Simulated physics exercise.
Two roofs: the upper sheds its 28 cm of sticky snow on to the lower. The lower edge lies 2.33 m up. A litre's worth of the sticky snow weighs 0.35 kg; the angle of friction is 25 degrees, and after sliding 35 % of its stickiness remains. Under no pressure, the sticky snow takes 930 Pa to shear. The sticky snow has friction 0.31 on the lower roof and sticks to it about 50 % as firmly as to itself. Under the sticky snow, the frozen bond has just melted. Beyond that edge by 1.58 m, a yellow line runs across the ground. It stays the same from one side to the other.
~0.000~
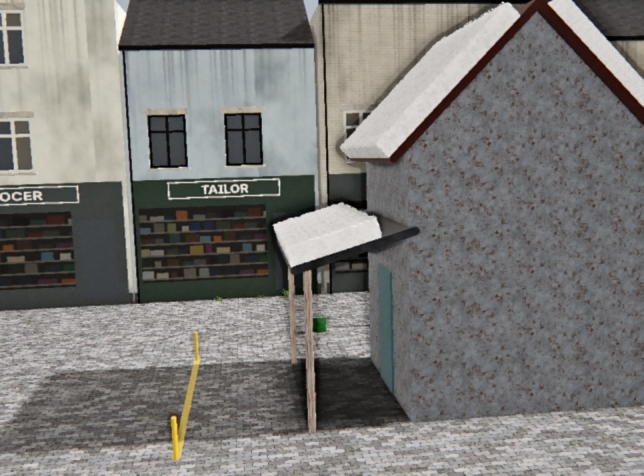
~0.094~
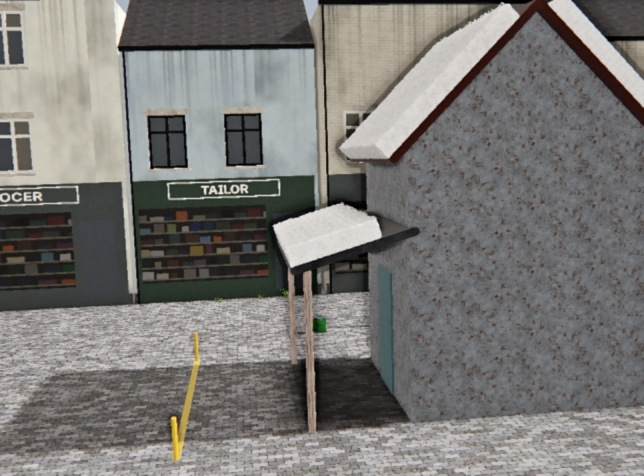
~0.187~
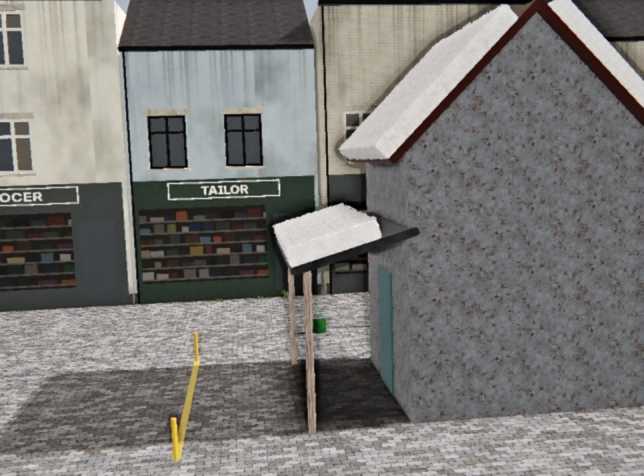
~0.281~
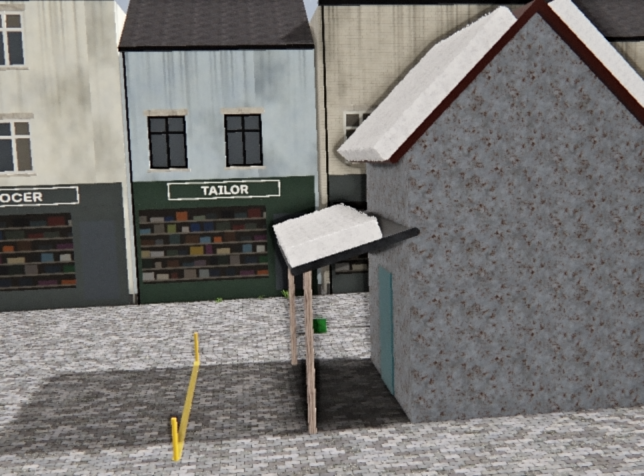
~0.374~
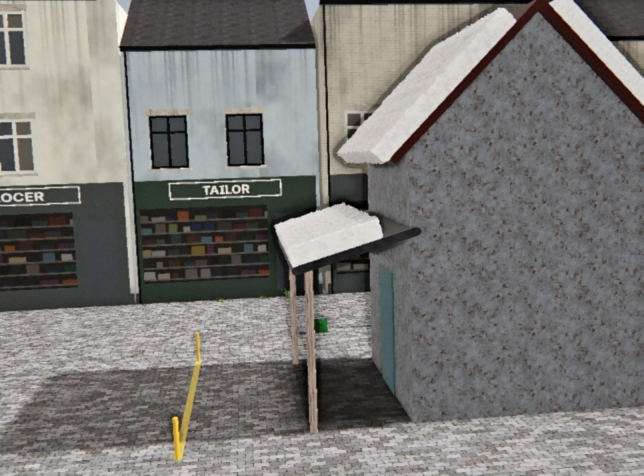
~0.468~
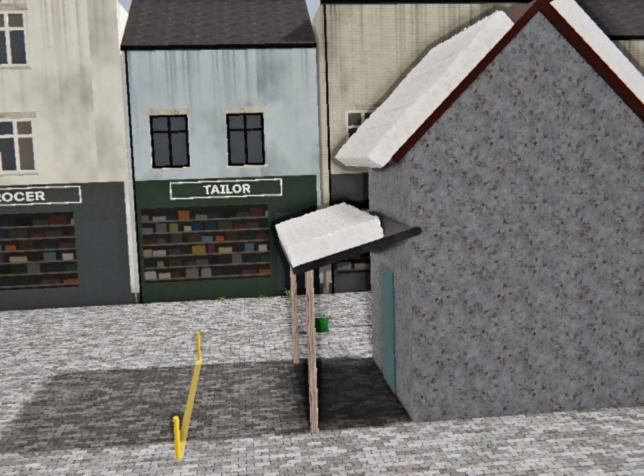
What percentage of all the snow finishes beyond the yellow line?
About 10 %.
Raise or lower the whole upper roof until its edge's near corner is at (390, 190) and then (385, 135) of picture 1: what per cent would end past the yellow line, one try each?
In that order: 0 %, 25 %.
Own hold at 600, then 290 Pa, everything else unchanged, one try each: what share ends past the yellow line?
Try one gives 30 per cent, try two gives 45 per cent.
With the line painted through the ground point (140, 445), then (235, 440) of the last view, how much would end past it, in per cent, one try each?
Roughly 1 per cent and roughly 30 per cent.
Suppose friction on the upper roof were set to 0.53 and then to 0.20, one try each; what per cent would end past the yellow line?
First some 20 %, after that some 40 %.
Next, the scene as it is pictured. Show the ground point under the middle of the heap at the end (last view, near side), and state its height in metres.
(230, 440), 0.4 m.
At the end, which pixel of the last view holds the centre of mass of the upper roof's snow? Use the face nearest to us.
Around (269, 353).
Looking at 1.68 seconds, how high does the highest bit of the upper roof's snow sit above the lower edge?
Roughly 1.7 m.
By 1.02 s, none is below the lower edge and 0 % is past the line.
By 1.68 s, none is below the lower edge and 0 % is past the line.
By 2.34 s, 25 % is below the lower edge and 0 % is past the line.
By 3.00 s, 48 % is below the lower edge and 10 % is past the line.
By 4.40 s, at the end, 60 % is below the lower edge and 10 % is past the line.
